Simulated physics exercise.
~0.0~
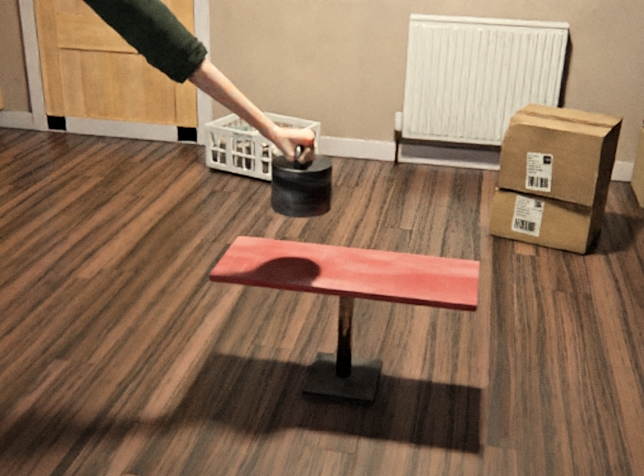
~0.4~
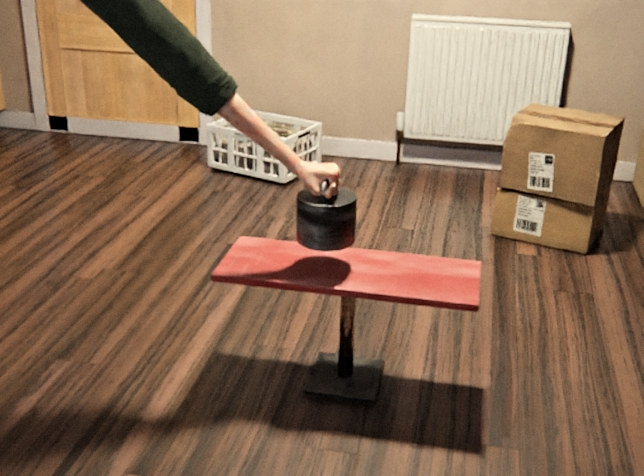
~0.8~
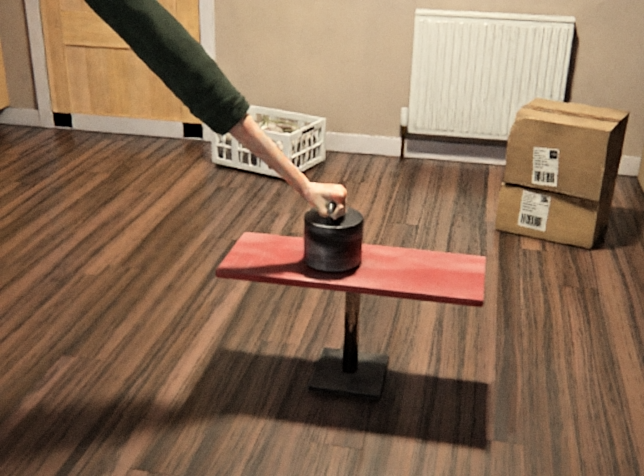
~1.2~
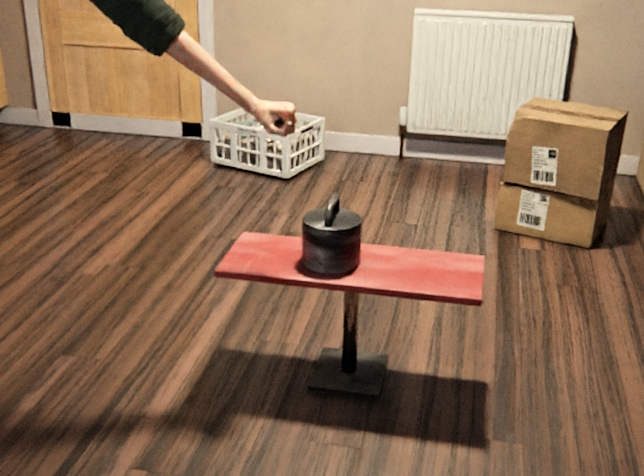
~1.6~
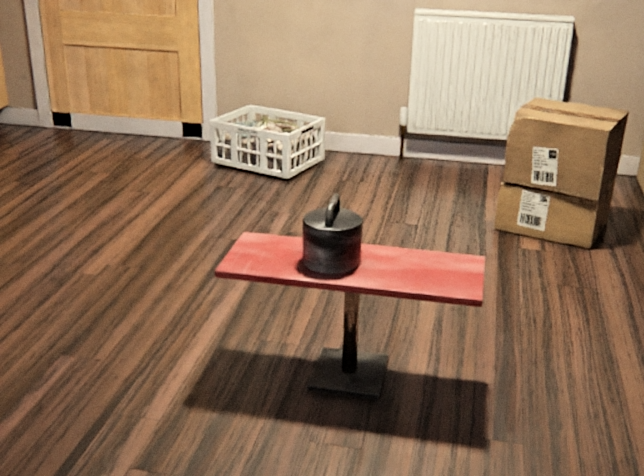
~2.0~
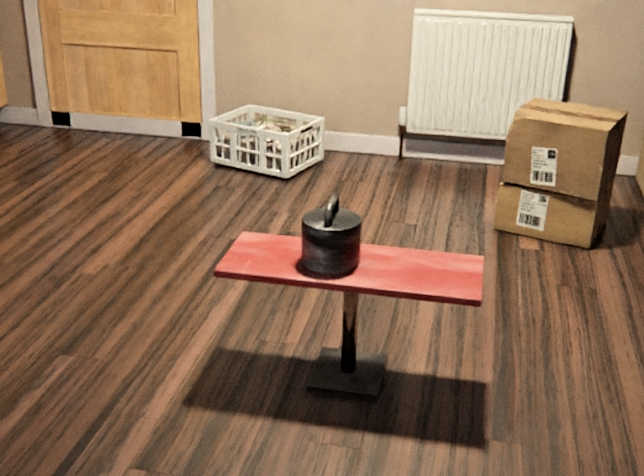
An arm in a dark green sleeve lowered a black cylinder with a handle onto a narrow red-topped stand, moving it right and down, then let go and drew back out of sight, leaving the stand upright and steady with the cylinder on top.
